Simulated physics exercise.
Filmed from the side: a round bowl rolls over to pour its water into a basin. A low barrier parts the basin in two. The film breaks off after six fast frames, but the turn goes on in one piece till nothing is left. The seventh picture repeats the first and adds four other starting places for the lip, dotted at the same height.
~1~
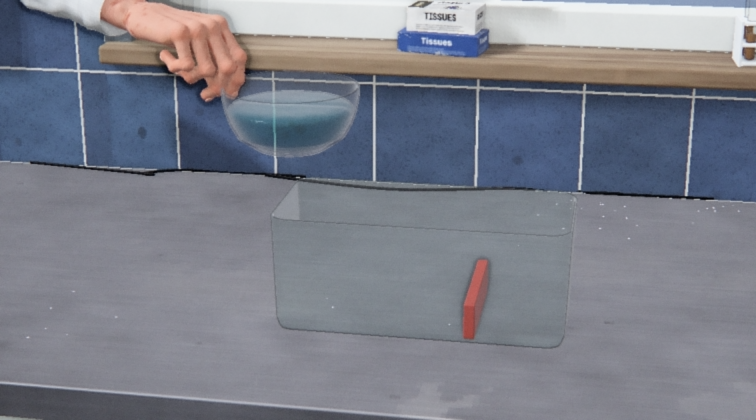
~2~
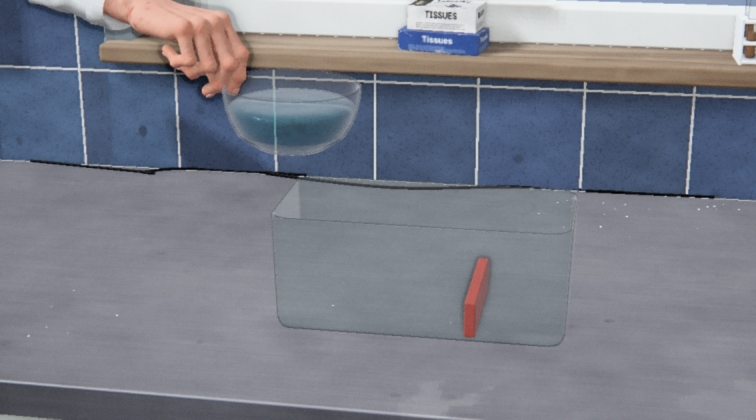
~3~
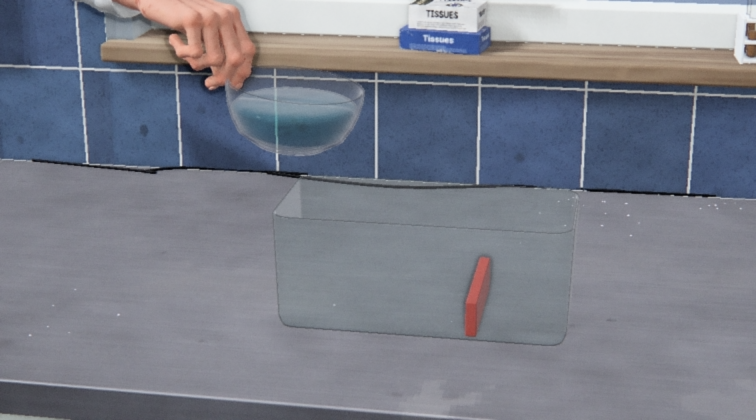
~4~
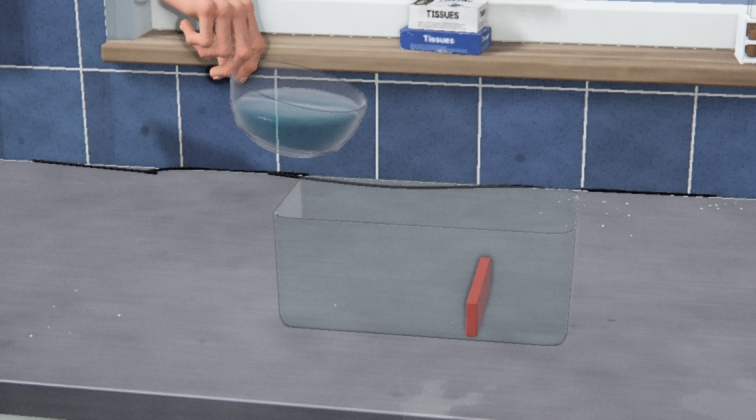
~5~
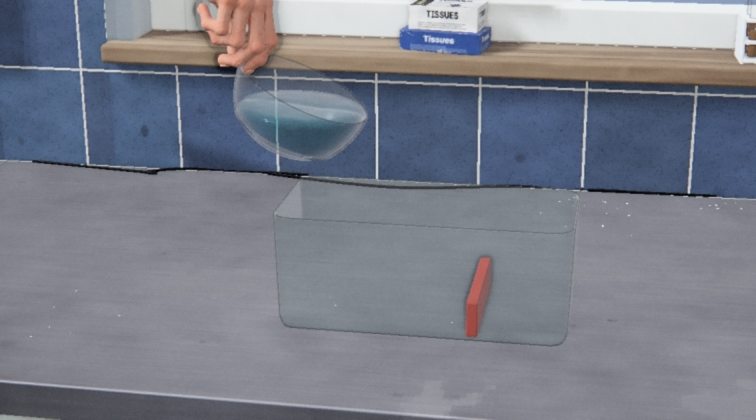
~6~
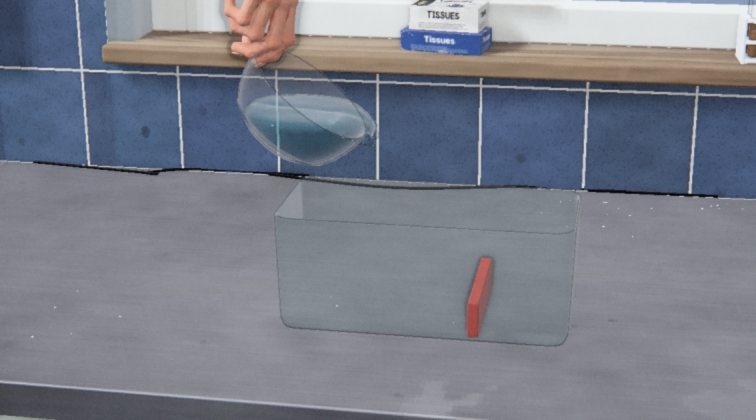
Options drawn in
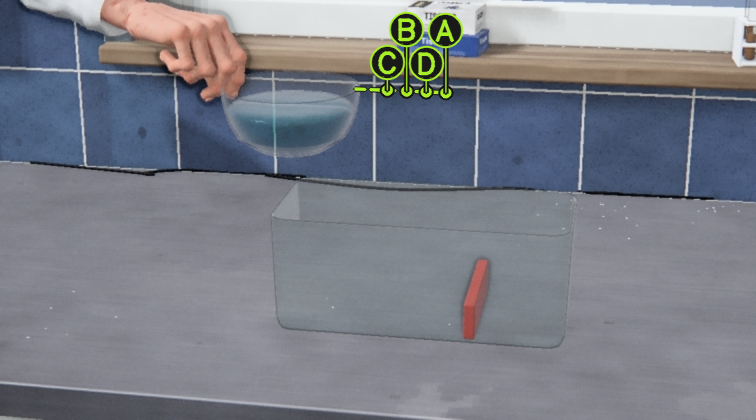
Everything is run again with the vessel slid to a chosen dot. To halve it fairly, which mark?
Spot A does it best.
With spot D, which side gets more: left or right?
More ends on the left.
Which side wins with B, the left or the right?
The left side.
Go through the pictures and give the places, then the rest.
The first frame shows upright, lip at (355, 88); basin from (277, 325) to (564, 346); top of the wall at (477, 282); nothing has left yet.
The second frame shows upright, lip at (357, 89); nothing has left yet.
The third frame shows tipped about 7°, lip at (360, 94); nothing has left yet.
The fourth frame shows tipped about 15°, lip at (363, 104); nothing has left yet.
The fifth frame shows tipped about 26°, lip at (364, 118); nothing has left yet.
The sixth frame shows tipped about 38°, lip at (363, 134); water is over the lip, down to (369, 141).
In lime, A at (445, 92); B at (406, 91); C at (387, 90); D at (426, 91).
With A, about 52 % ends left of the wall and 48 % right of it.
With B, about 90 % ends left of the wall and 8 % right of it.
With C, about 90 % ends left of the wall and 9 % right of it.
With D, about 71 % ends left of the wall and 27 % right of it.
